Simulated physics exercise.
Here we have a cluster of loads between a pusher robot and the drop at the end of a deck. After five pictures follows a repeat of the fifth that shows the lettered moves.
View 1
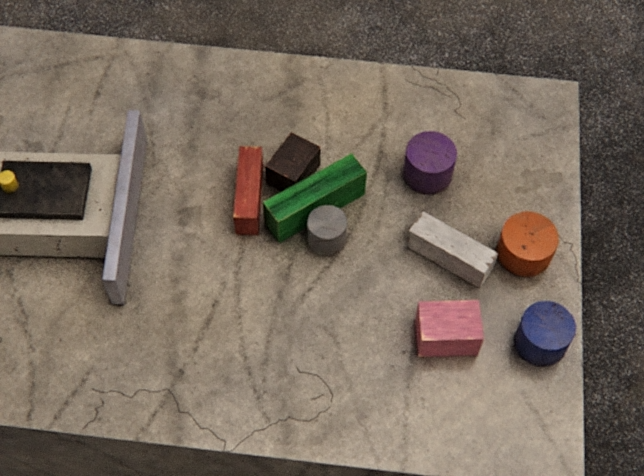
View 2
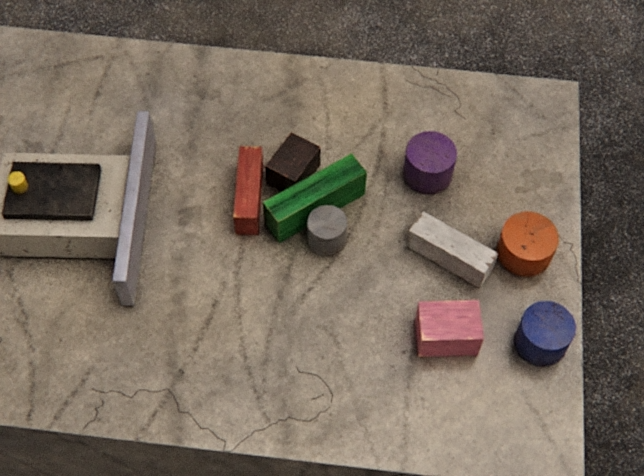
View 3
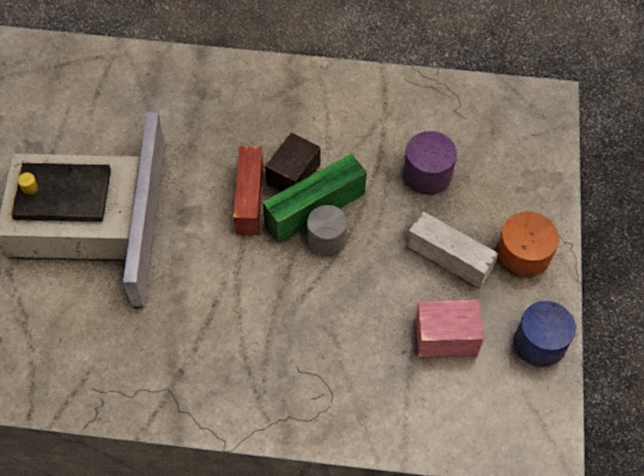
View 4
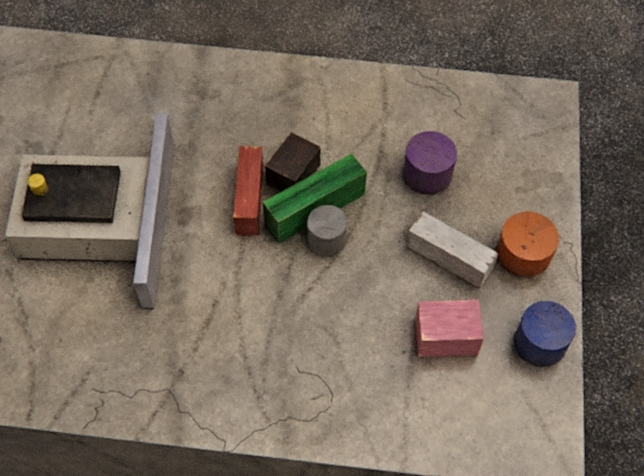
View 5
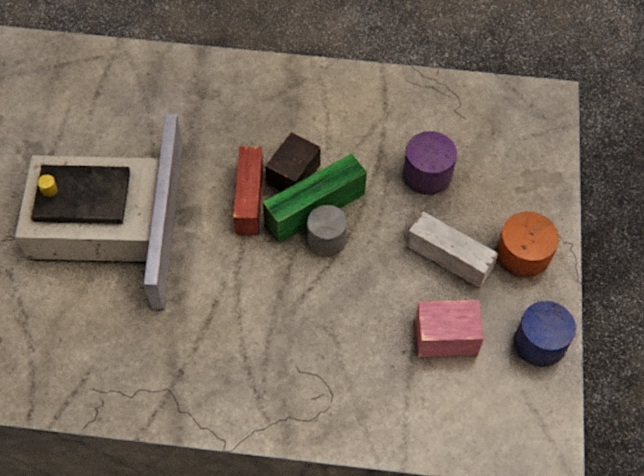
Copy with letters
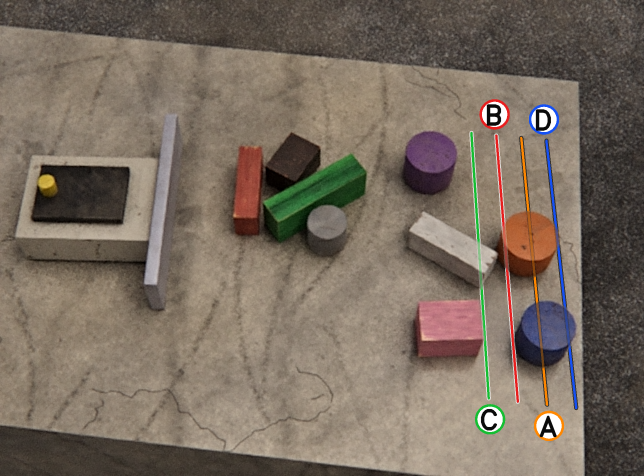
A pusher robot with a wide grey blade slides slowly and steadily to the right across a cracked grey deck. It draws a little closer to the red bar, black crate, green stick and grey canister, while these and the loads farther right all stay still.
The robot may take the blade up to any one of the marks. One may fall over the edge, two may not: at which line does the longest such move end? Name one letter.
Line C.
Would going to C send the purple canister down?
By then, no.
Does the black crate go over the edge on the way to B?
No.
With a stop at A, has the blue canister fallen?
Yes.
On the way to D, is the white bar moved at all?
Yes.
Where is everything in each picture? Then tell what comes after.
In the first frame, pink crate (448, 329); black crate (294, 165); green stick (316, 198).
In the second frame, robot (59, 190); white bar (452, 250).
In the third frame, robot (69, 191); red bar (249, 190).
In the fourth frame, robot (78, 192); grey canister (327, 231).
In the fifth frame, robot (88, 193); pink crate (448, 329); black crate (294, 165); green stick (316, 198).
On the marked copy, A at (533, 261); B at (506, 258); C at (479, 255); D at (560, 264).
With C. Early on, robot (202, 205); black crate (325, 162); green stick (350, 191).
Further on, robot (317, 217); white bar (491, 263); purple canister (482, 150).
At the end, robot (407, 227); orange canister (579, 237); blue canister (578, 356); none fallen.
As for the rest, A drops four; B drops three; D drops six.
